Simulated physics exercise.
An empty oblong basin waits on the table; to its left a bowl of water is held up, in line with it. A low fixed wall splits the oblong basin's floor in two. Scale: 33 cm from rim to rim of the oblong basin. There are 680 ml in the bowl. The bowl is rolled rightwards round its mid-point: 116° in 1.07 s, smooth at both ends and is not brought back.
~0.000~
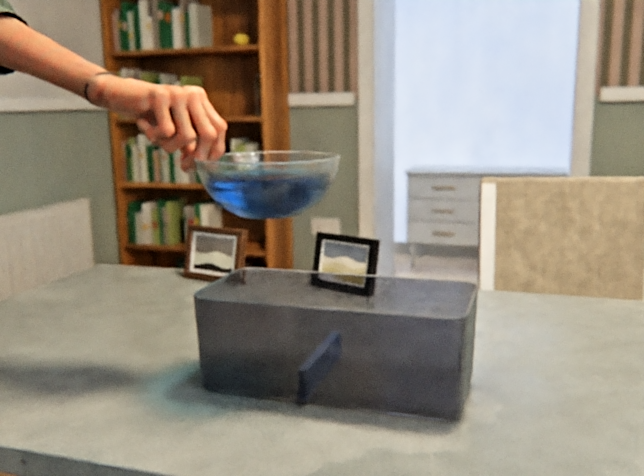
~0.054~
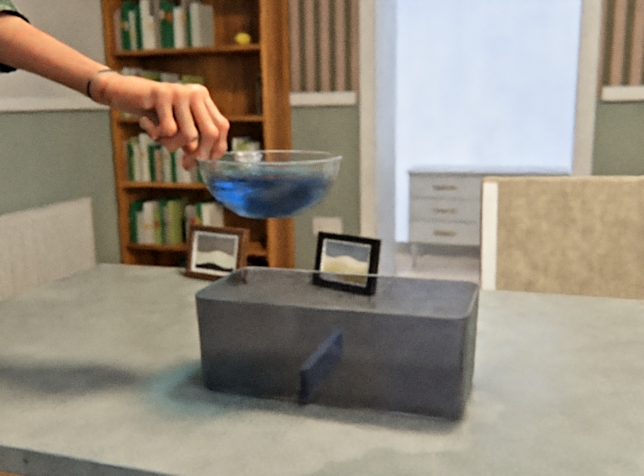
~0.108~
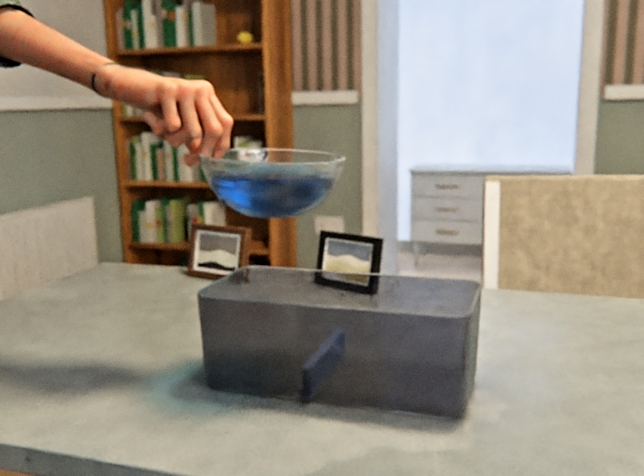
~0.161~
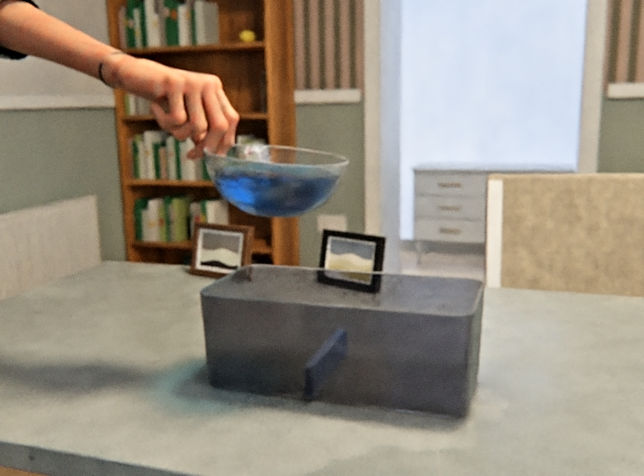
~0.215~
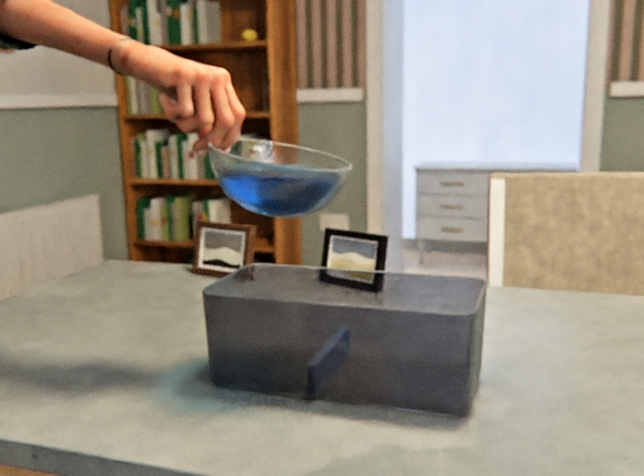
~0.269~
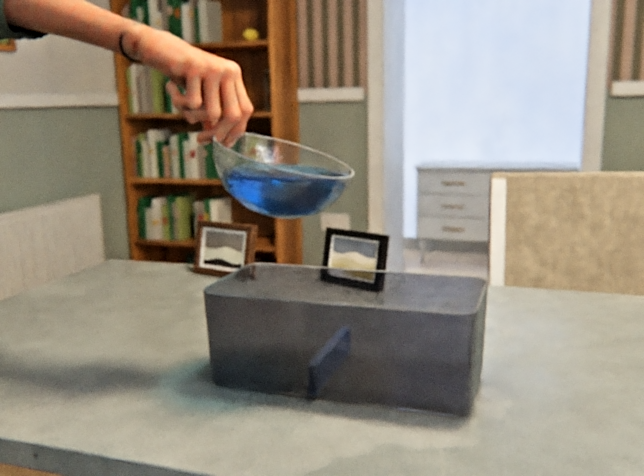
A glass bowl of blue water, held by a hand above a dark oblong basin on a table, tilting slowly rightwards.
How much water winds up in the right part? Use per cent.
About 87 per cent.
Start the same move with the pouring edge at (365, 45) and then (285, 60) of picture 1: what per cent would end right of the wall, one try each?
In turn about 80 and 75 per cent.
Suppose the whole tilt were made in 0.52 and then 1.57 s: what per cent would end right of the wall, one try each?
In turn about 75 and 90 per cent.
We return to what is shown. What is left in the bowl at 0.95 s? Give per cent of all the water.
Near 0 in a hundred.
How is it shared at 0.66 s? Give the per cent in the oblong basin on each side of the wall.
Left about 0, right about 44.
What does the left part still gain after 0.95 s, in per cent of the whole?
About 0 per cent.
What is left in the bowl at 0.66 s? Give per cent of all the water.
About 22 per cent.
By 0.66 s the tilt is 79° and 22 per cent is still to pour, 0 is left of the wall and 43 right of it.
By 0.95 s the tilt is 112° and 0 per cent is still to pour, 12 is left of the wall and 87 right of it.
By 1.25 s the tilt is 116° and 0 per cent is still to pour, 12 is left of the wall and 87 right of it.
By 1.57 s the tilt is 116° and 0 per cent is still to pour, 12 is left of the wall and 87 right of it.
At rest 12 per cent lies left of the wall, 87 right of it and 1 outside.
